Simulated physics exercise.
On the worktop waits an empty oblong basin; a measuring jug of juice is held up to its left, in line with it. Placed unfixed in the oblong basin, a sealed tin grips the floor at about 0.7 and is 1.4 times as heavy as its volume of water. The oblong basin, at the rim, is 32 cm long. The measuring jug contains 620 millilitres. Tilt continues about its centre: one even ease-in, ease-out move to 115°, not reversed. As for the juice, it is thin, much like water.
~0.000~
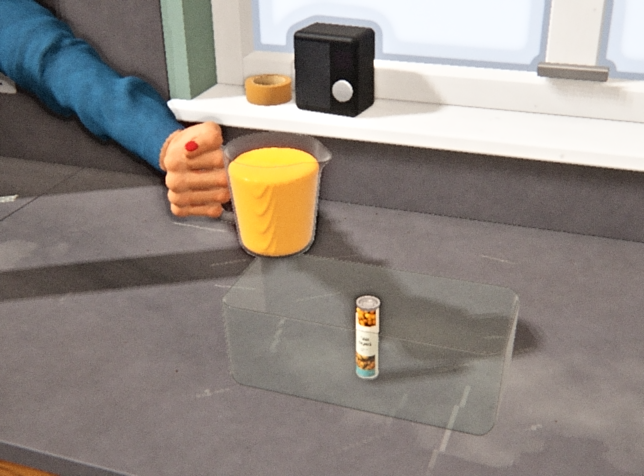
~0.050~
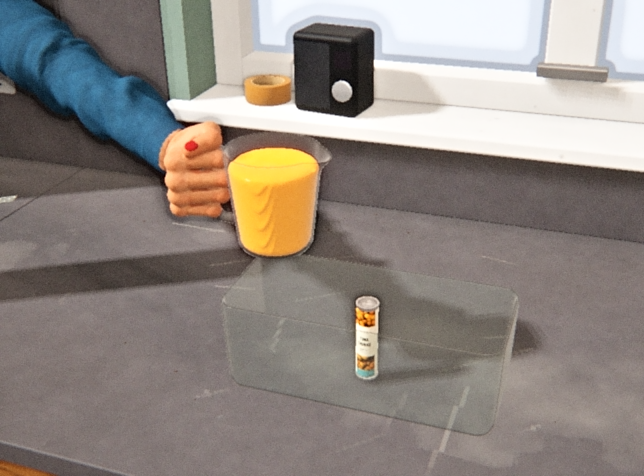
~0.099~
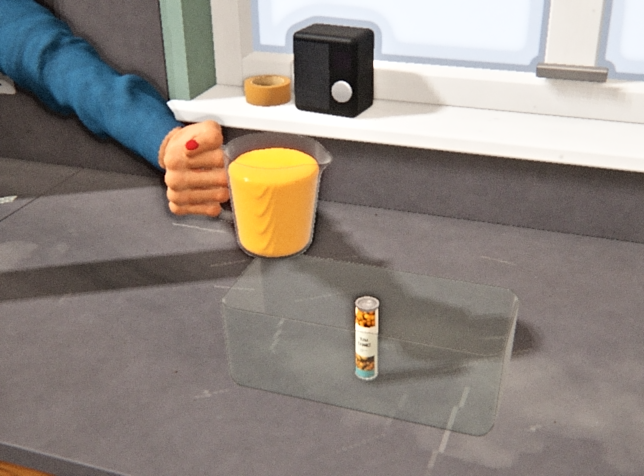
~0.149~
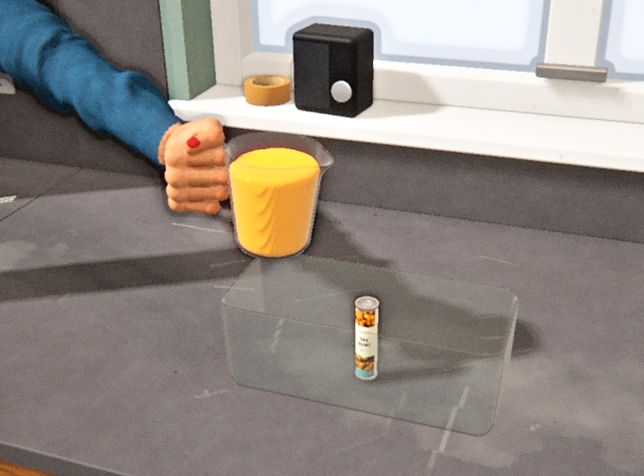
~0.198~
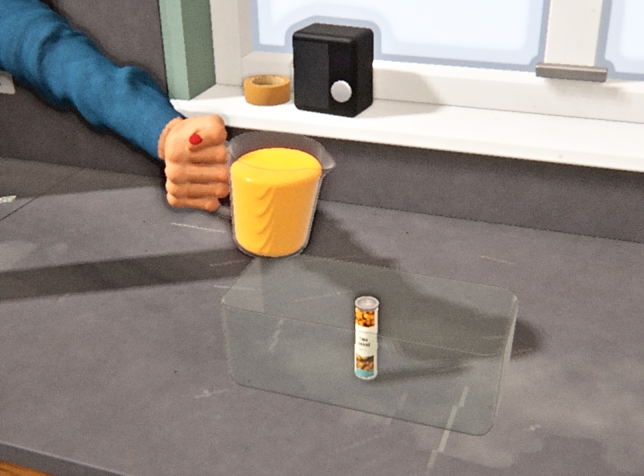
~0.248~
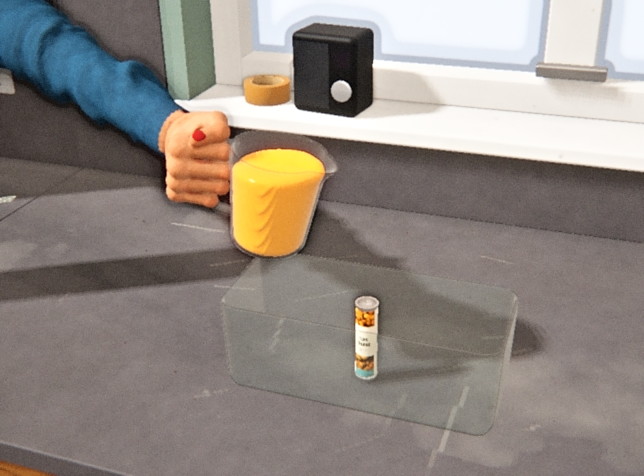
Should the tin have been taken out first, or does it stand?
It overturns.
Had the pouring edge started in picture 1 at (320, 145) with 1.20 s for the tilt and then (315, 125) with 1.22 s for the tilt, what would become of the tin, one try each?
The tin overturns the first time and overturns the second time.
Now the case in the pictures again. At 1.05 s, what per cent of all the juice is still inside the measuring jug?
14 per cent or so.
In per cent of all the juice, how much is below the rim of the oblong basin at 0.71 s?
Near 10 in a hundred.
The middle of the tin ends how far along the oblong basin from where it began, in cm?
Net tin displacement: Roughly 6.5 cm.
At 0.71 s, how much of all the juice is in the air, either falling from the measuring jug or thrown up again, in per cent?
It comes to roughly 16 per cent.
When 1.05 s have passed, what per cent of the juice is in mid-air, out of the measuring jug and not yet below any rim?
Estimate: Around 10 per cent.
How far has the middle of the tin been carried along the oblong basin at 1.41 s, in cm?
Reading: Roughly 7 cm.
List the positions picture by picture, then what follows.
In the first frame, tilt 0°; pouring edge (331, 158); surface from (235, 157) to (319, 167); the oblong basin's rim runs from (242, 277) to (512, 323); the tin's top is at (368, 306).
In the second frame, tilt 0°; pouring edge (331, 158); surface from (235, 157) to (319, 168).
In the third frame, tilt 2°; pouring edge (331, 160); surface from (235, 158) to (318, 169).
In the fourth frame, tilt 4°; pouring edge (333, 162); surface from (237, 158) to (320, 170).
In the fifth frame, tilt 6°; pouring edge (335, 165); surface from (238, 158) to (322, 170).
In the sixth frame, tilt 10°; pouring edge (337, 170); surface from (239, 159) to (326, 171).
Then, 0.71 s in, the tilt is 66° and 75 per cent is still to pour; the tin stands where it began.
Then, 1.05 s in, the tilt is 105° and 15 per cent is still to pour; the tin stands where it began.
Then, 1.41 s in, the tilt is 115° and 0 per cent is still to pour; the tin lies on its side.
Then, 1.80 s in, the tilt is 115° and 0 per cent is still to pour; the tin lies on its side.
Finally, the tin lies on its side.
